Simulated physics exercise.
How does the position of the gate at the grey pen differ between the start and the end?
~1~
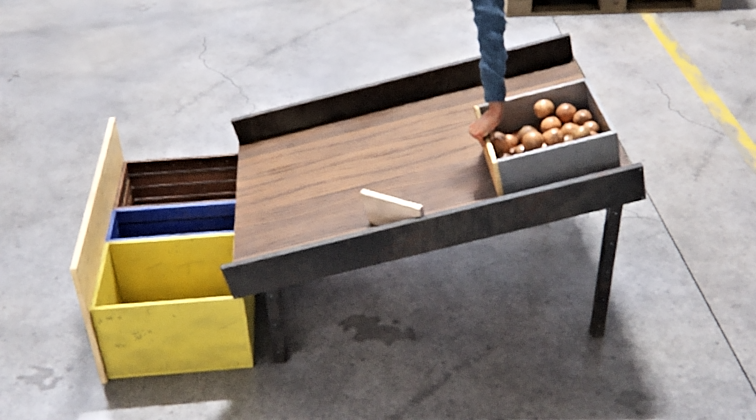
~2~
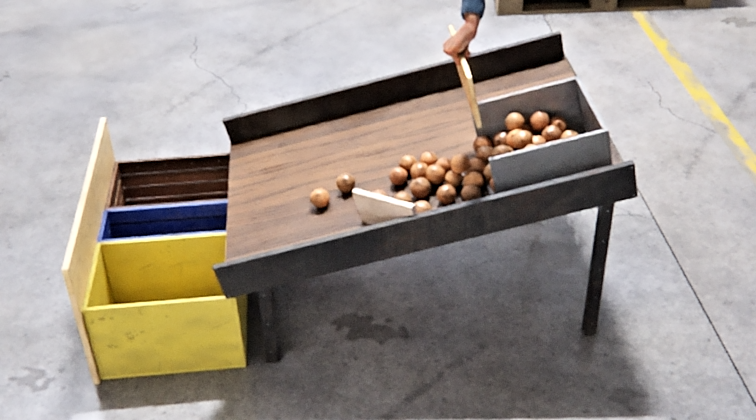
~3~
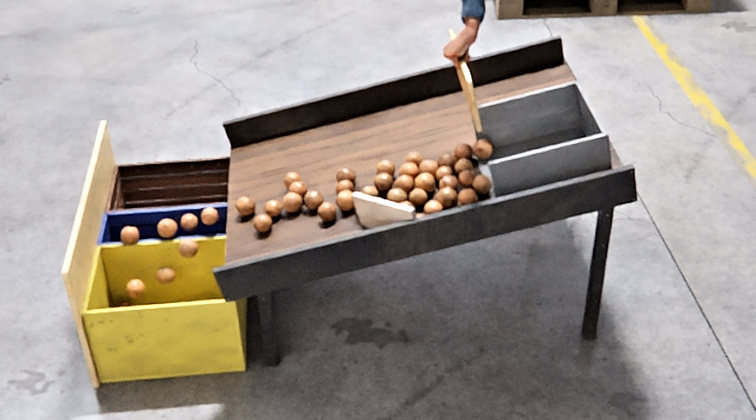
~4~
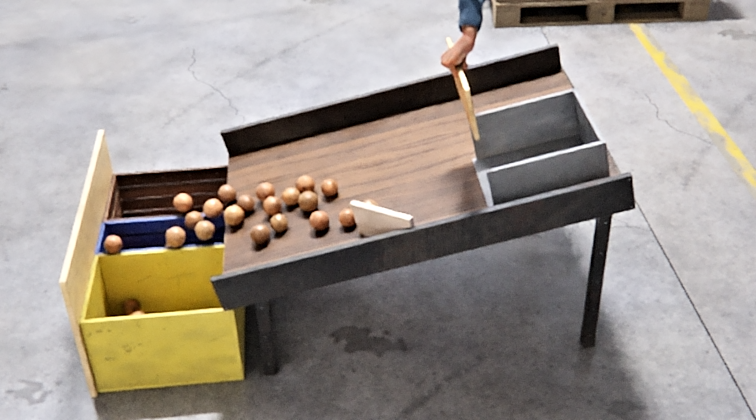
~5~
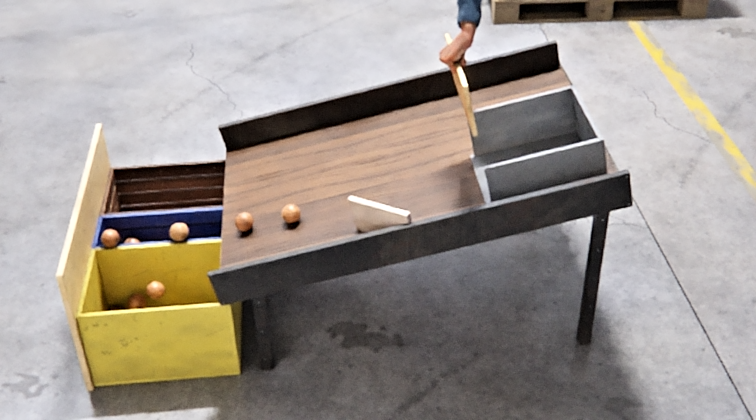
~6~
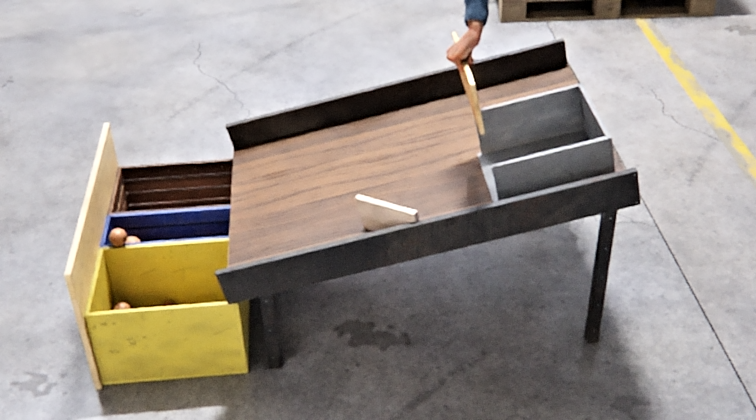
At the start the gate is down across the left side of the grey pen, shutting the balls in. At the end it is raised, held up by the hand just above and to the left of the open, empty pen.
A hand lifts a gate and brown balls roll down into bins, leaving the table empty.
